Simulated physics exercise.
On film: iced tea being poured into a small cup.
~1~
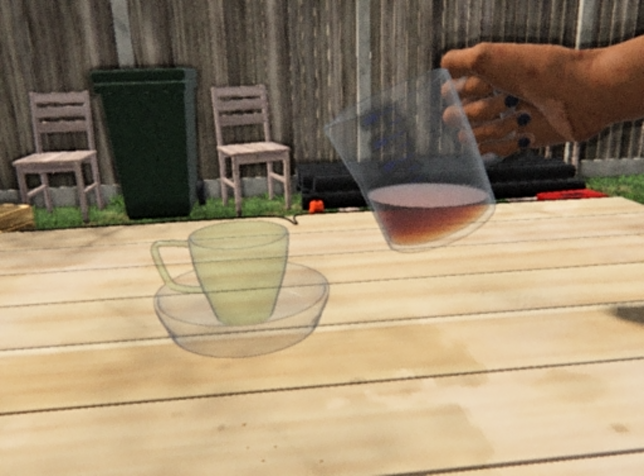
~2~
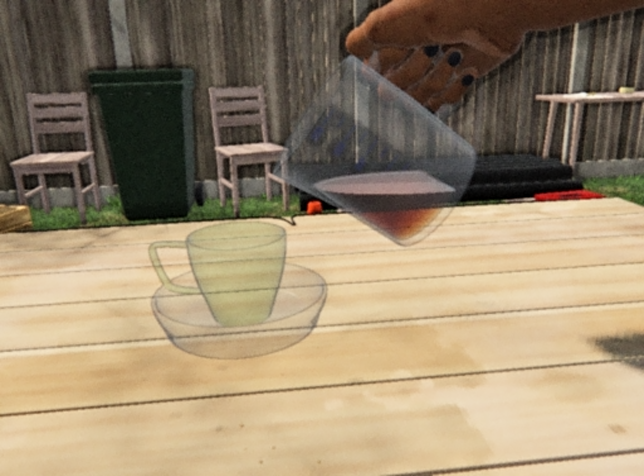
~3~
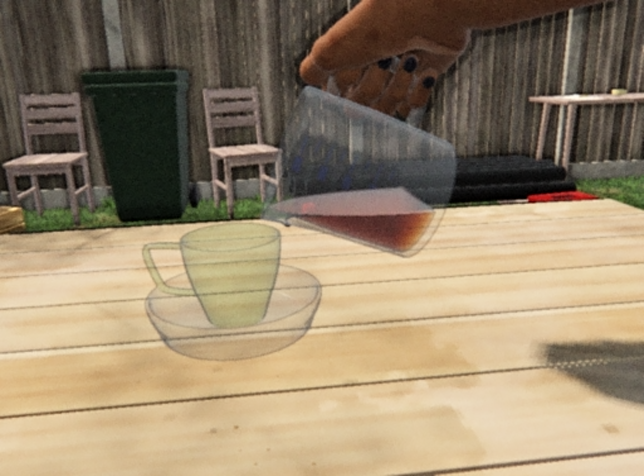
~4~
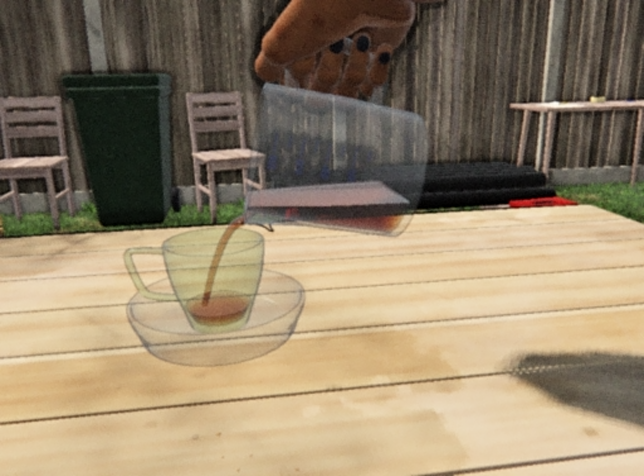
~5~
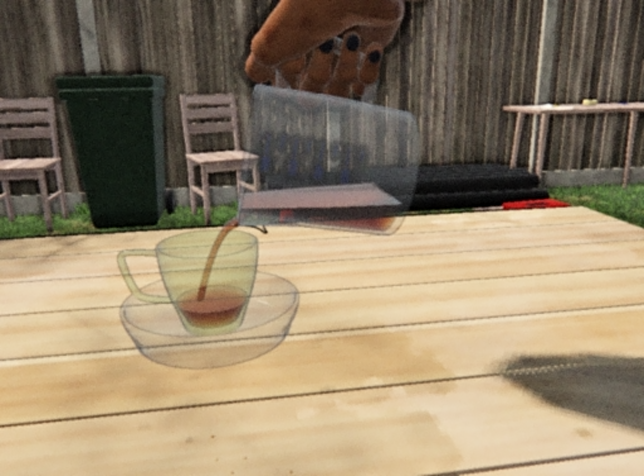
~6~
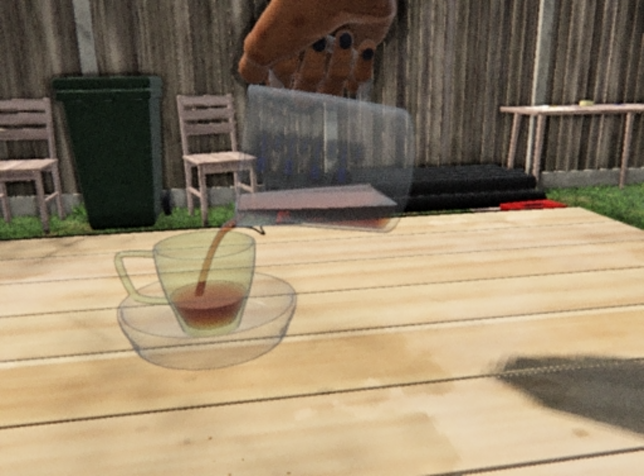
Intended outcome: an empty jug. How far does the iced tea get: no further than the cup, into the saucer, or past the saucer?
It gets no further than the cup.
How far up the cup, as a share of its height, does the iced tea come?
I reckon it sits around 80 %.
A moment on, the cup is about two thirds full; the saucer is dry.
Further on, the cup is about three quarters full; the saucer is dry.
When it is over, the cup is about three quarters full; the saucer is dry.
